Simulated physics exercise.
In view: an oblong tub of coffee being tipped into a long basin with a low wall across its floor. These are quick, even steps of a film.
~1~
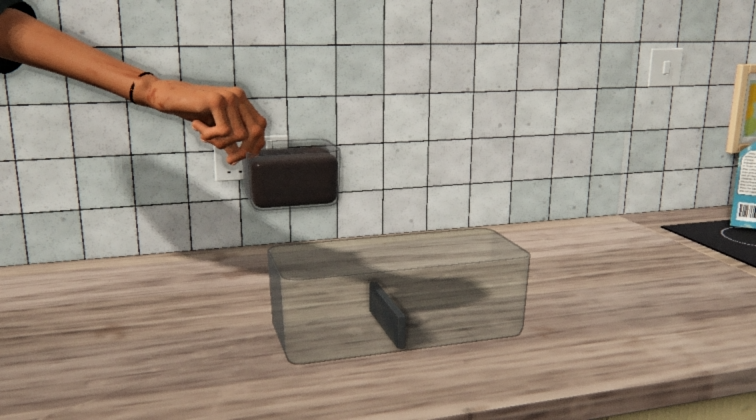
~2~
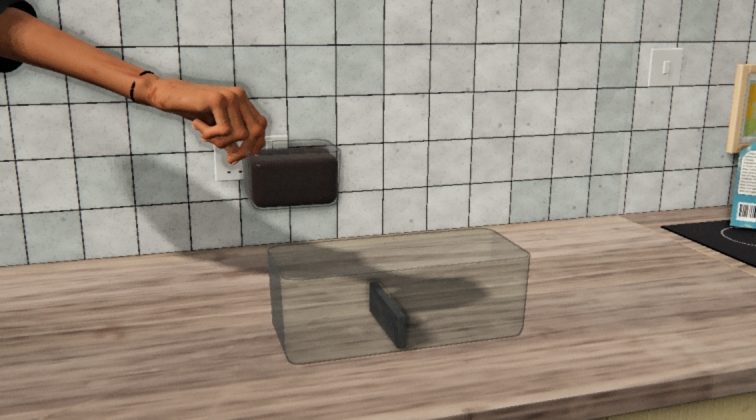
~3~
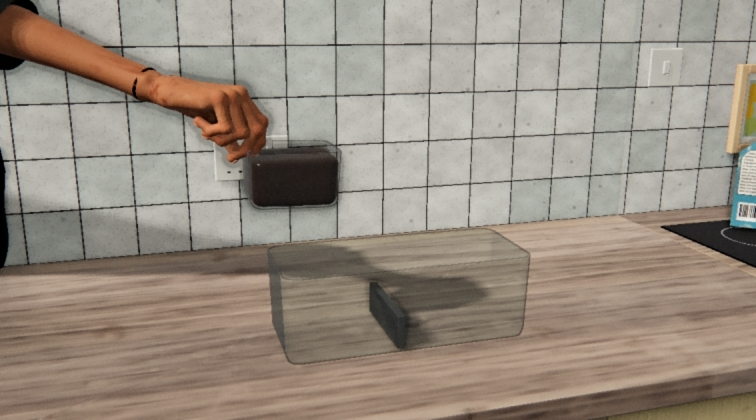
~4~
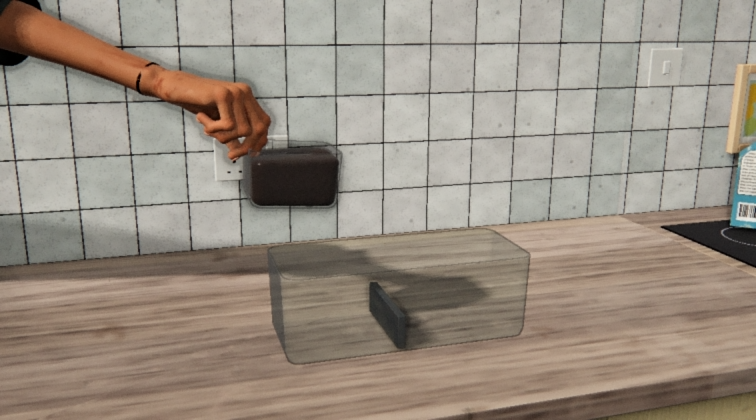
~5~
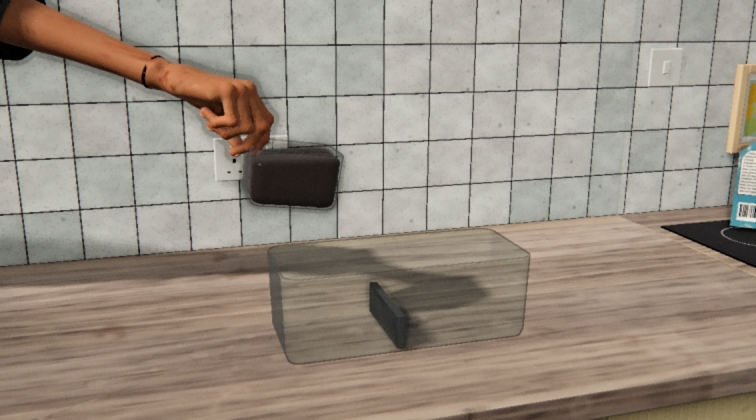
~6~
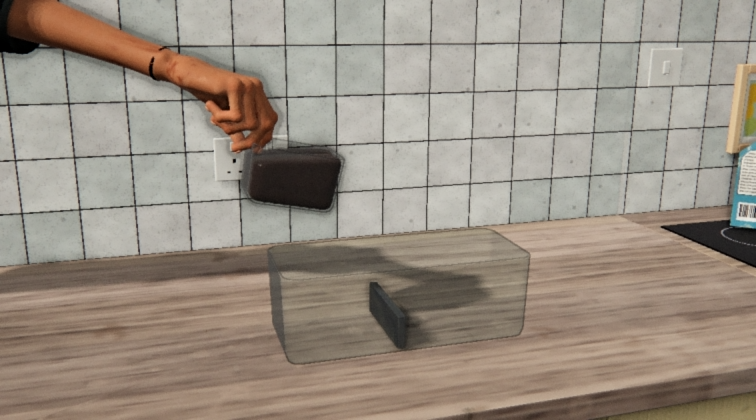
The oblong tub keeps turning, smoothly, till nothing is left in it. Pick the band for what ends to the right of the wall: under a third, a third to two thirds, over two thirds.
In the end from a third to two thirds is right of the wall.
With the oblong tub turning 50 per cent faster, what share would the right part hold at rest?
Some 35 per cent.
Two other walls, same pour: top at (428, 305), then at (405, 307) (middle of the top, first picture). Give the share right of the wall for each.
In turn 15 and 10 in a hundred.
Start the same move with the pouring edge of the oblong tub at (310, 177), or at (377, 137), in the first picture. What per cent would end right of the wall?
In turn 5 and 85 in a hundred.
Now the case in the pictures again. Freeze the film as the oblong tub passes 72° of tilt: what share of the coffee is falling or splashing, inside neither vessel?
Close to 35 per cent.
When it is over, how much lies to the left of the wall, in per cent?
Roughly 50 in a hundred.
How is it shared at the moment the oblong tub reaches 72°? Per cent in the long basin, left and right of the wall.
Left about 10, right about 10.
A moment on, the oblong tub is tipped part way and 49 per cent is still to pour, 9 is left of the wall and 10 right of it.
Next, the oblong tub is tipped right over and 6 per cent is still to pour, 40 is left of the wall and 47 right of it.
Then the oblong tub is tipped right over and 0 per cent is still to pour, 51 is left of the wall and 48 right of it.
Later the oblong tub is tipped right over and 0 per cent is still to pour, 51 is left of the wall and 48 right of it.
At rest 51 per cent lies left of the wall, 48 right of it and 1 outside.
